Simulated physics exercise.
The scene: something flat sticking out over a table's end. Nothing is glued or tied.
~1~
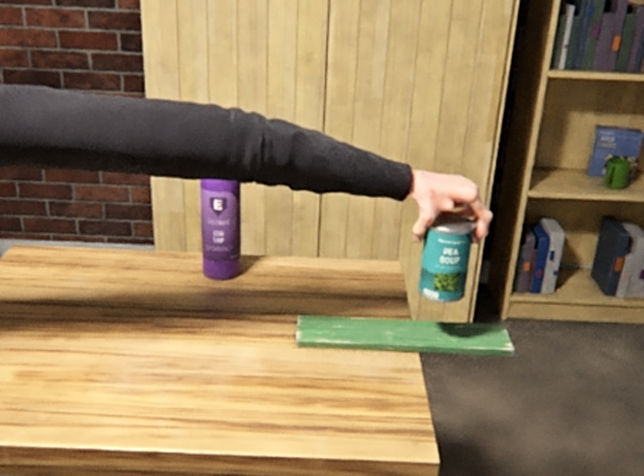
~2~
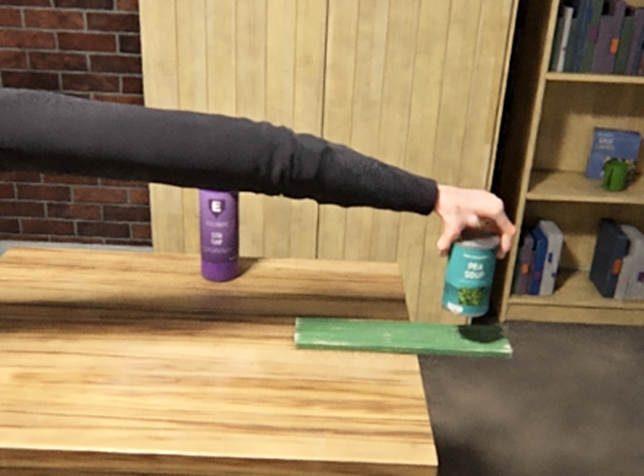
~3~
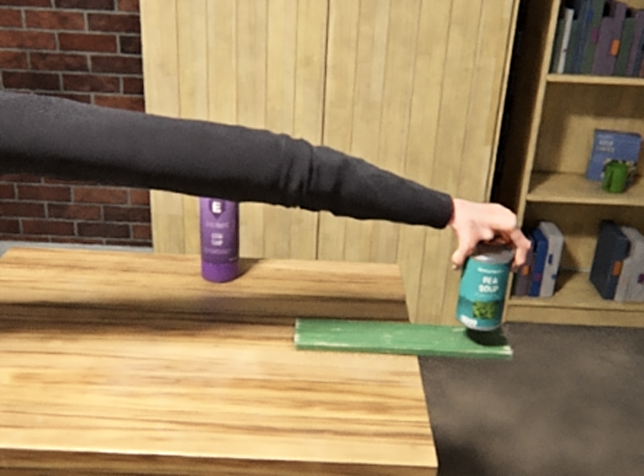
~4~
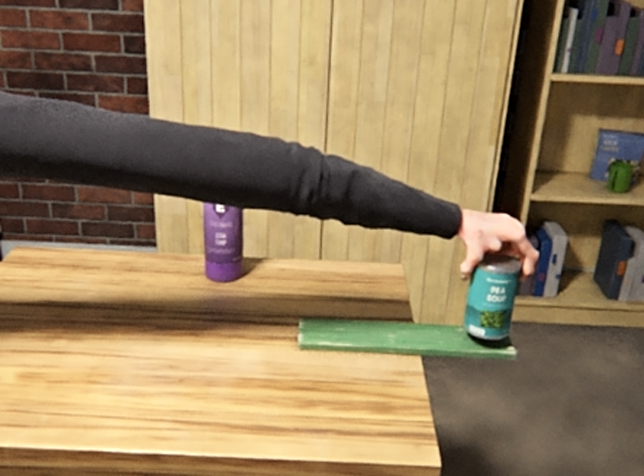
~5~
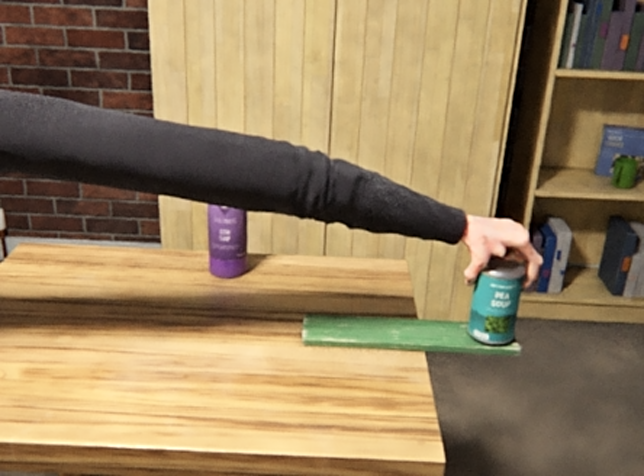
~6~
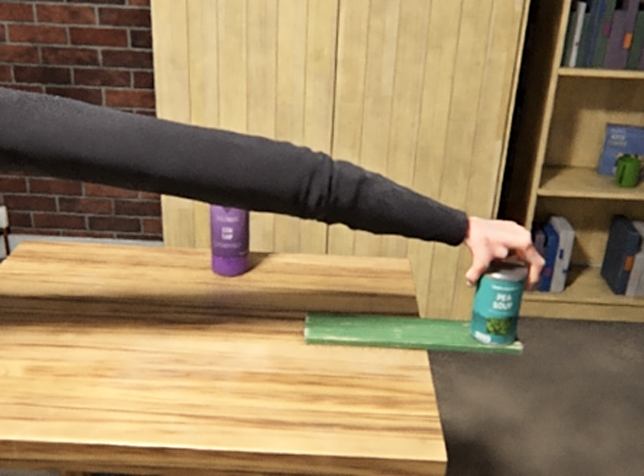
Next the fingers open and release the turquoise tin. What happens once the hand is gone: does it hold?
In the end the plank tips off the edge.
Then, 0.30 s past the last view, turquoise tin now down on the floor or falling; green plank rocked 57° from its first pose.
Then, 0.50 s past the last view, green plank now down on the floor or falling.
Then, 0.60 s past the last view, things are still on the move.
Then, 0.70 s past the last view, as before.
Finally, down on the floor or falling, turquoise tin and green plank; purple bottle still in place. The plank goes over.
